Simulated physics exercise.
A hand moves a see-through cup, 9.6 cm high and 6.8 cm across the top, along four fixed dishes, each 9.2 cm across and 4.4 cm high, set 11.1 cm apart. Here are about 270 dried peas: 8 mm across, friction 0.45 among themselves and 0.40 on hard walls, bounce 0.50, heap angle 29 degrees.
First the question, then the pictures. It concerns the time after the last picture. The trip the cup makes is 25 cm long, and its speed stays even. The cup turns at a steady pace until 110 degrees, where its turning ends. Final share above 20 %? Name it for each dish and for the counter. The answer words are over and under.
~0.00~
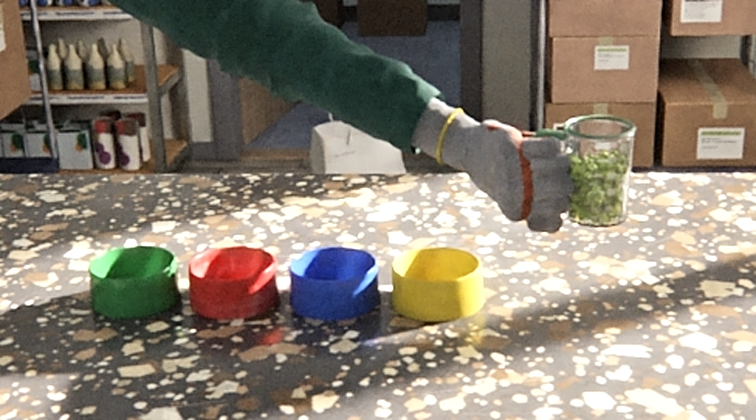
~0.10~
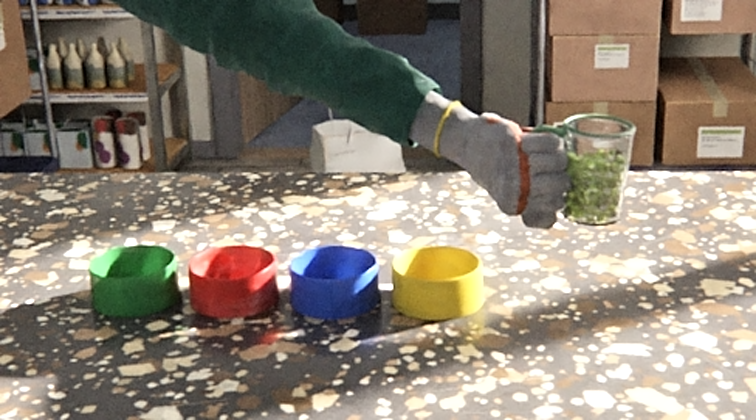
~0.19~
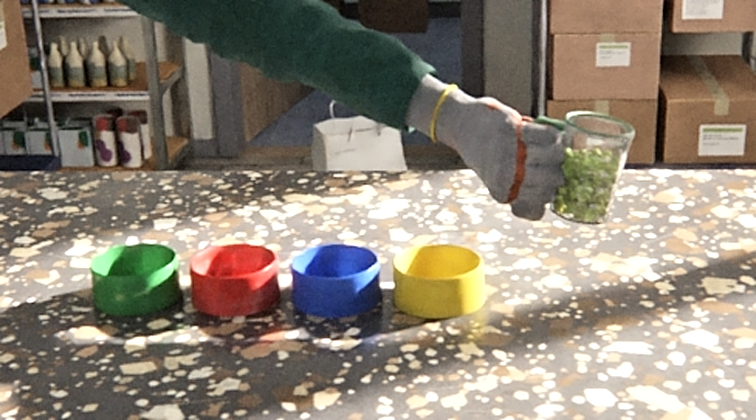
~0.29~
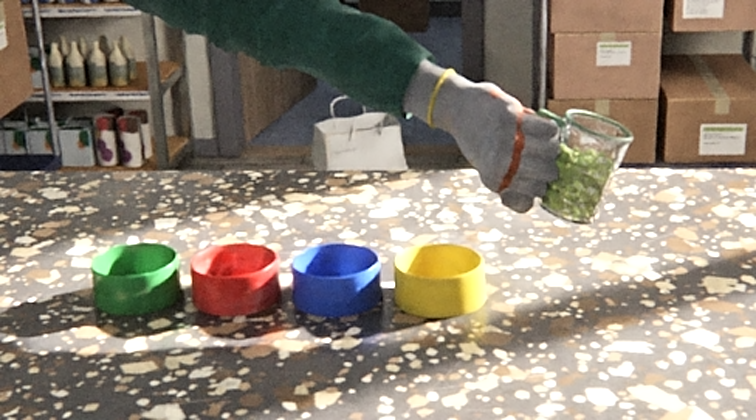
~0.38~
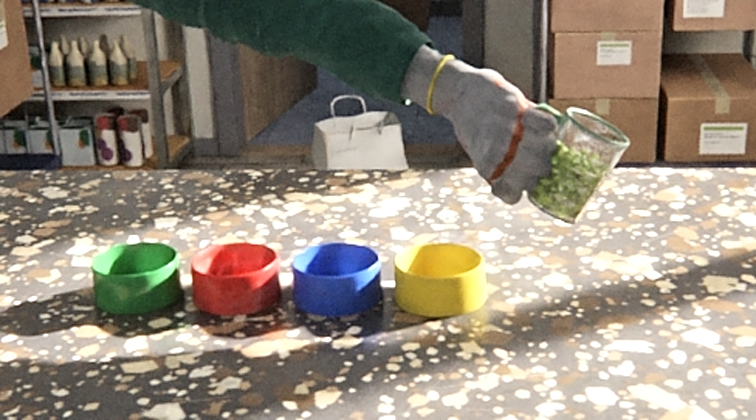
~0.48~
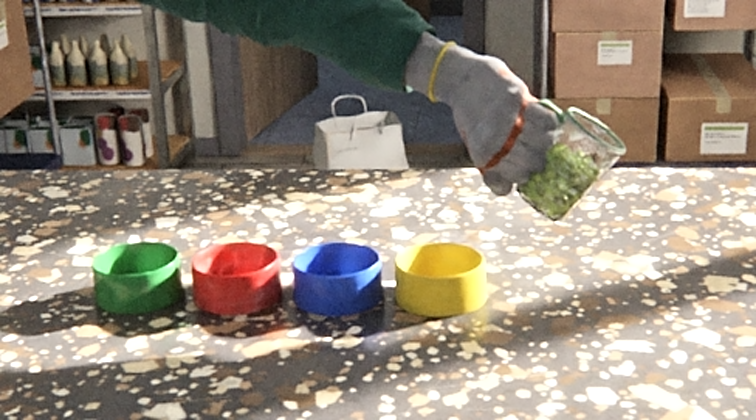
Red: Under. Blue: Under. Green: Under. Yellow: Under. Counter: Over.
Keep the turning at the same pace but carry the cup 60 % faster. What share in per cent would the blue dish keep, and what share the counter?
In that case: Blue 0, and counter 40.
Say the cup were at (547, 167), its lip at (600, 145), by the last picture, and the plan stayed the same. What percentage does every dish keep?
Kept per dish: Red = 0, blue = 0, green = 0, yellow = 90.
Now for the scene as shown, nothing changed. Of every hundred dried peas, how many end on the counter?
100 per cent.
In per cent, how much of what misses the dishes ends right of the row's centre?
About 100 percent.
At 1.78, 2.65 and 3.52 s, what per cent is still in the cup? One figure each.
It goes roughly like this: 20, 0, 0 per cent.
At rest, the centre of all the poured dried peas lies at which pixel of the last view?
Estimated resting centre: Around (566, 296).
After 1.78 s, tilt 110 degrees; cup holds 20 %.
After 2.65 s, tilt 110 degrees; cup holds 0 %.
After 3.52 s, tilt 110 degrees; cup holds 0 %.
At rest (3.8 s), red 0 %, blue 0 %, green 0 %, yellow 0 %, counter 100 %.
